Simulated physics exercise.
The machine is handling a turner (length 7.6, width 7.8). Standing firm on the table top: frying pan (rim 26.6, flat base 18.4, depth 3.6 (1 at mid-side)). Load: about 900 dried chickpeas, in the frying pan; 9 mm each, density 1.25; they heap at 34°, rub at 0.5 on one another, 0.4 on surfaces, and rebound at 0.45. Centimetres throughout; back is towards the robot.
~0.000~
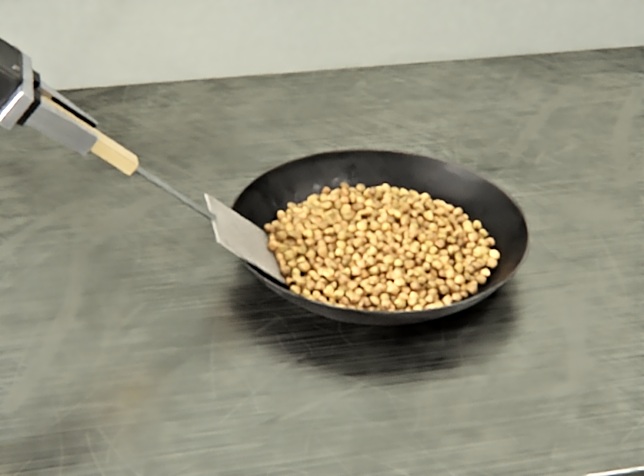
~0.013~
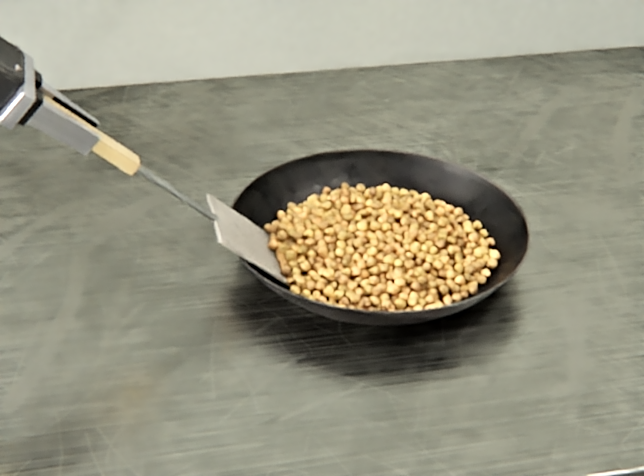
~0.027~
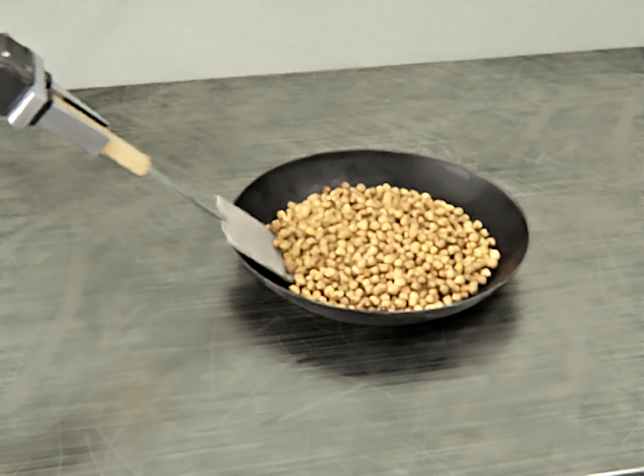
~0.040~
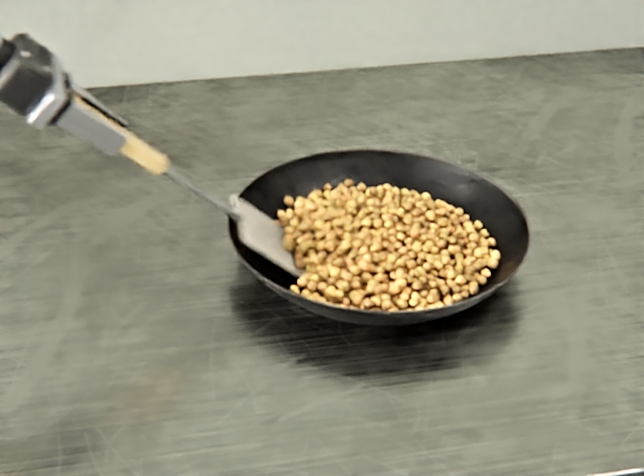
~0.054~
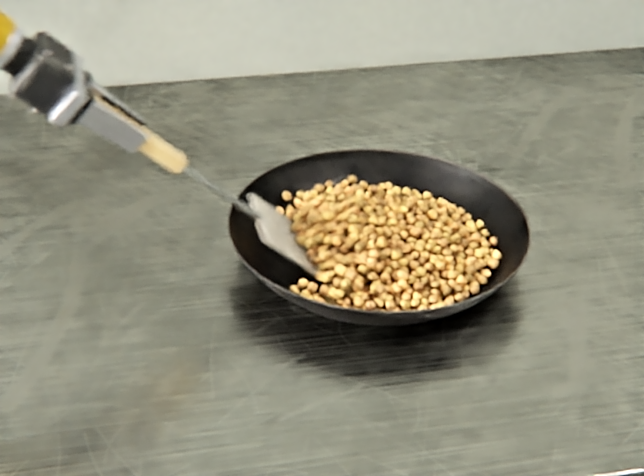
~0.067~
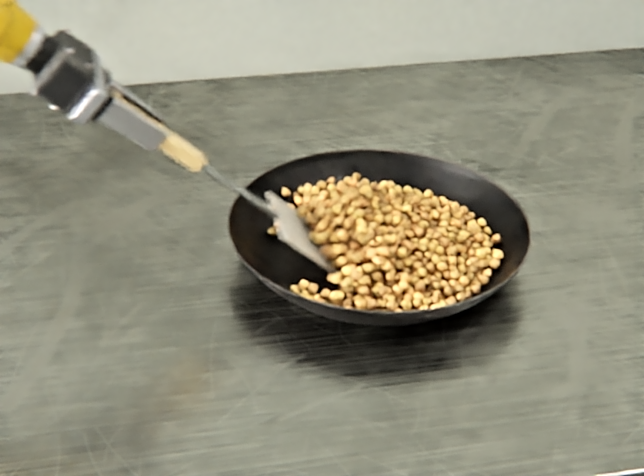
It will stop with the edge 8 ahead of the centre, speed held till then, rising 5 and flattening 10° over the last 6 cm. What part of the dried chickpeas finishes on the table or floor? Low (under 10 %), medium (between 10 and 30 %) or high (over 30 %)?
On the table or floor the share is medium, between 10 and 30 %.
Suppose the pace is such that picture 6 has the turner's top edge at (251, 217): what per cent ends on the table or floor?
About 10 per cent.
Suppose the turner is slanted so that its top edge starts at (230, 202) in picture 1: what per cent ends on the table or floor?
Some 15 per cent.
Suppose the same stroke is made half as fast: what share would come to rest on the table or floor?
In that case some 5 per cent.
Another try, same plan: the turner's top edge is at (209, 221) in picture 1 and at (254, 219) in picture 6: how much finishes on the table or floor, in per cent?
About 10 per cent.
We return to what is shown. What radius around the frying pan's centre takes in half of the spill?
Roughly 48 cm.
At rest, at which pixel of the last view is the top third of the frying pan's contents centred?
Around (461, 228).
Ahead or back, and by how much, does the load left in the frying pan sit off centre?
Roughly 4.0 cm ahead.
By 0.10 s, sloping 42°, highest piece 7 above the table; 900 in the frying pan.
By 0.13 s, sloping 39°, highest piece 7 above the table; 900 in the frying pan.
By 0.35 s, sloping 32°, highest piece 8 above the table; 736 in the frying pan, 147 on the table or floor, 17 on the blade or in flight.
By 1.40 s, sloping 32°, highest piece 4 above the table; 736 in the frying pan, 164 on the table or floor.
Final count, 736 in the frying pan, 164 on the table or floor. That is 18 % on the table or floor.
